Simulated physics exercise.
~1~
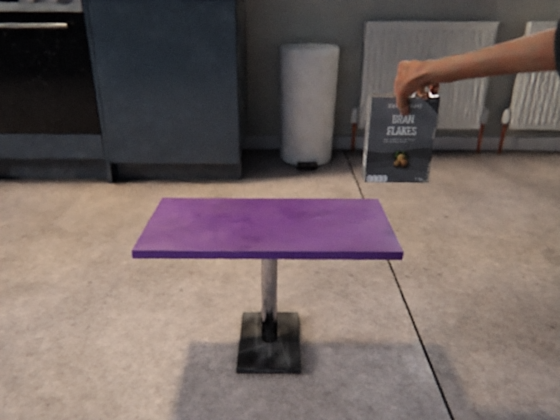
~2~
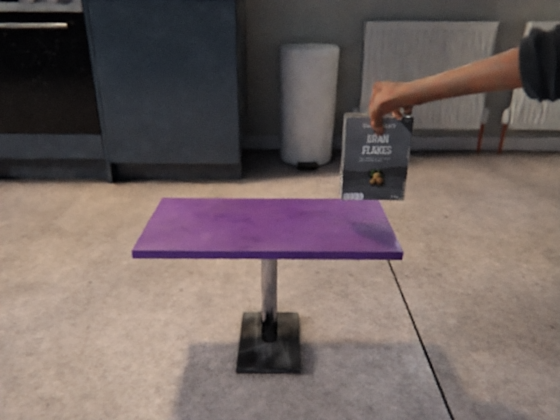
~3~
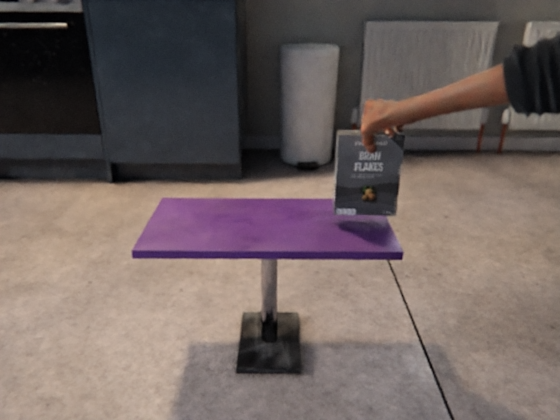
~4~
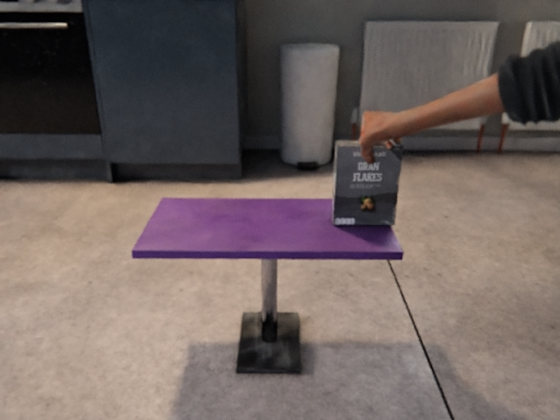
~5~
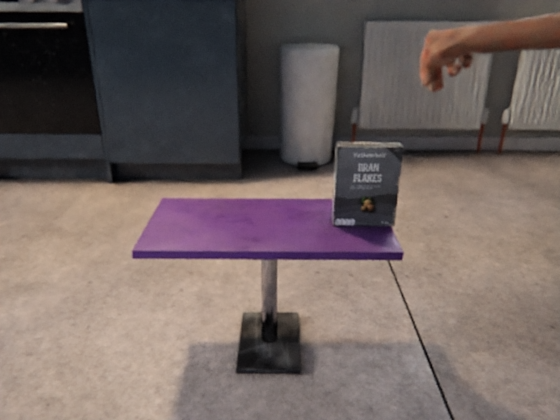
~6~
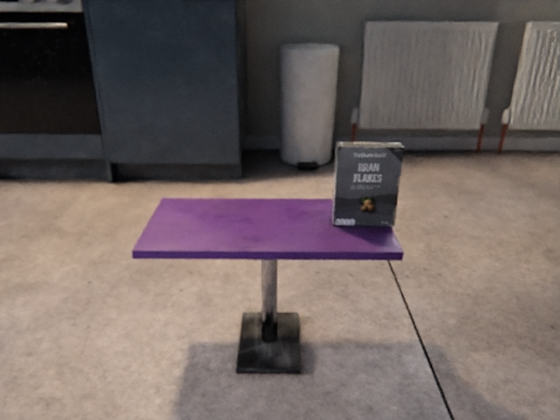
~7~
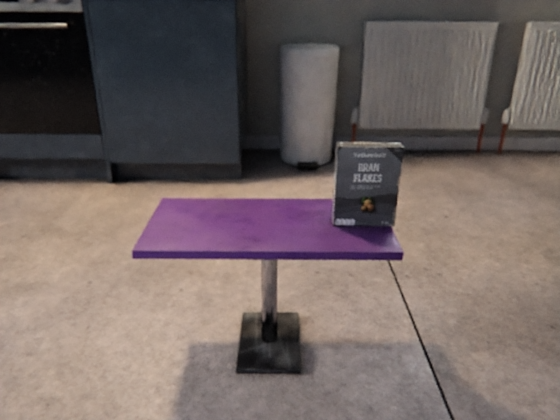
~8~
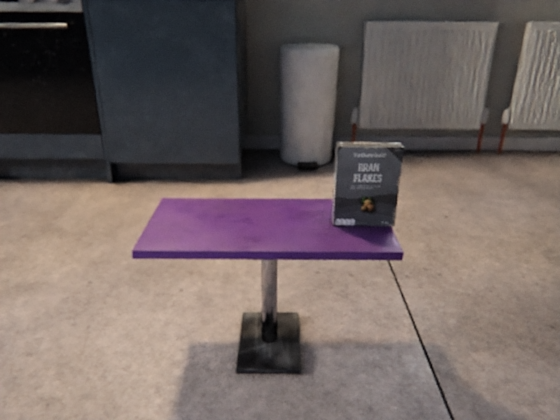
In a room with a concrete-like floor and white radiators, a hand lowers a dark packet of bran flakes leftward and down onto the right end of a slim purple side table, then lets go and withdraws, leaving the packet upright and the table steady.
